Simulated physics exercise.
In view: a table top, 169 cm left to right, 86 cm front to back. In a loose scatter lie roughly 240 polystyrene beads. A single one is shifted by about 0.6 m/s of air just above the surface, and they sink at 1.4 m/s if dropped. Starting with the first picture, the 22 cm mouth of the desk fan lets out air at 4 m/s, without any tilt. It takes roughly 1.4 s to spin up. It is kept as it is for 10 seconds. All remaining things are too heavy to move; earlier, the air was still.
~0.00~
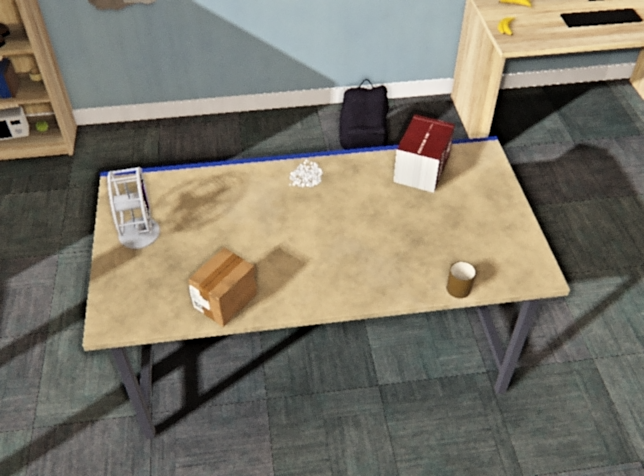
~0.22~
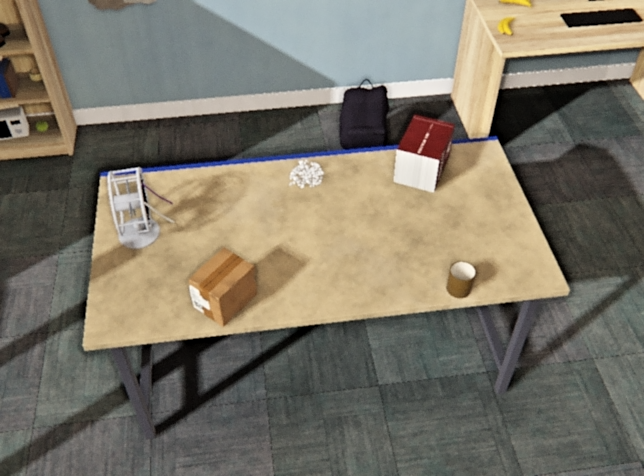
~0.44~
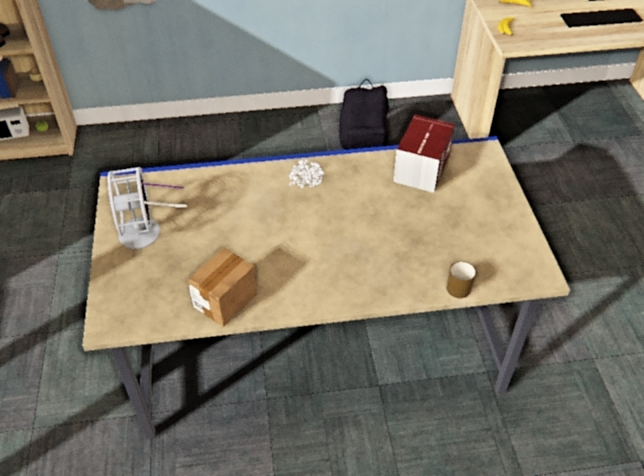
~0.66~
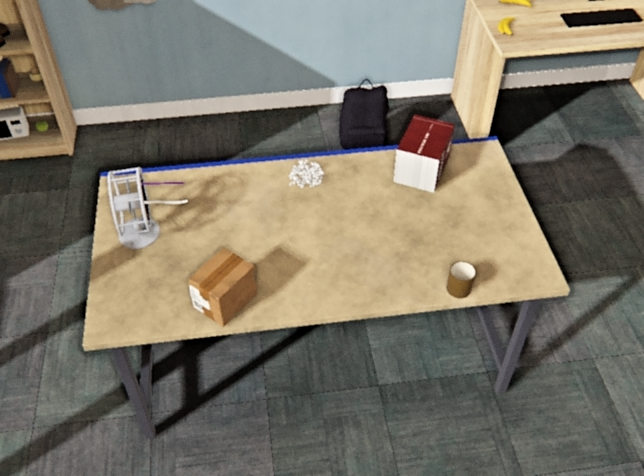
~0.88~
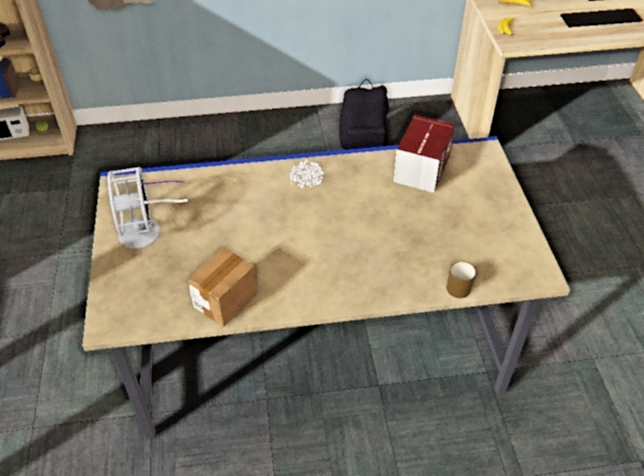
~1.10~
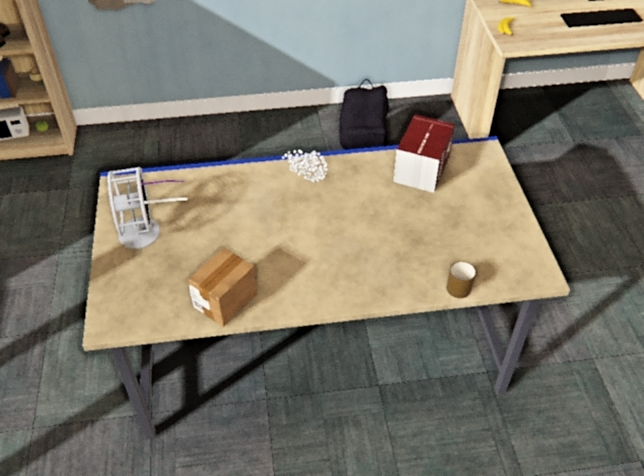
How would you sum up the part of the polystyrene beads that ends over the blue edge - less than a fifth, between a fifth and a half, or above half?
It outweighs the remainder.
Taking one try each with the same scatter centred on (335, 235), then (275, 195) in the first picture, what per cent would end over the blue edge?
First try about 0 per cent, second about 90 per cent.
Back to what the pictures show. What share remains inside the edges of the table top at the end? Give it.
Near 2 %.
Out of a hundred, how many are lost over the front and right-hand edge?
Roughly 0 % front, roughly 0 % right-hand.
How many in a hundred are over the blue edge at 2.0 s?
About 100 per cent.
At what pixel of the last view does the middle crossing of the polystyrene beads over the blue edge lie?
The middle of the crossings lies near (317, 153) in the last picture.
After 2.0 s, 98 % are over the blue edge; 99 % have settled or left.
After 3.2 s, 98 % are over the blue edge; 99 % have settled or left.
After 5.5 s, 98 % are over the blue edge; 99 % have settled or left.
After 10.0 s, at the end, 98 % are over the blue edge.
